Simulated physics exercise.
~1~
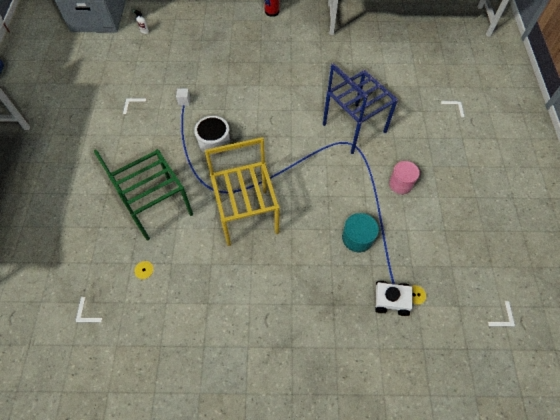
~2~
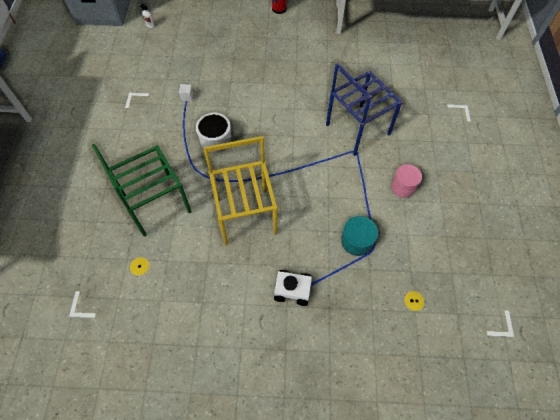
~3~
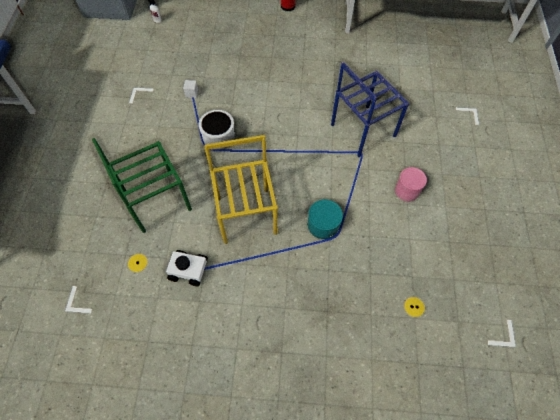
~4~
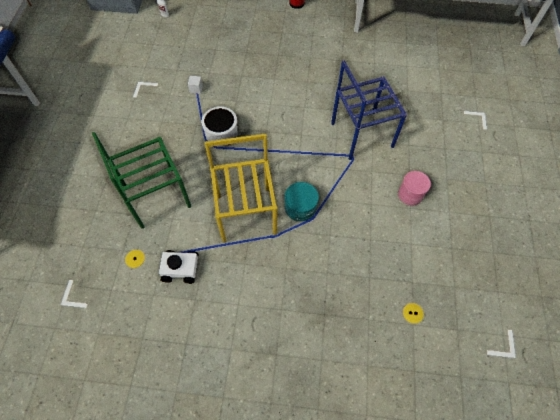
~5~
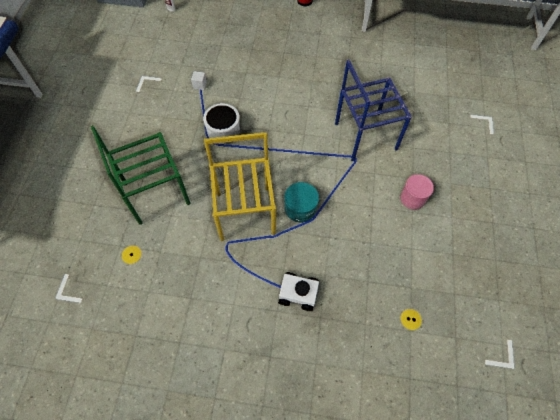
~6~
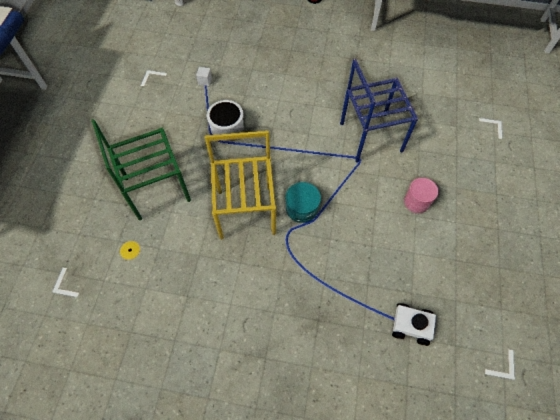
On a tiled floor marked with white tape corners, a small white cart trails a blue lead that winds among green, yellow and blue chairs, a white pot, a teal bin and a pink bin. The cart starts at the lower right beside a yellow mark and drives left. The lead tightens around the teal bin and drags it left and upward toward the yellow chair. After reaching the left yellow mark, the cart turns back to the right, and the lead loosens behind it. It ends at the lower right, with the teal bin still displaced beside the yellow chair.
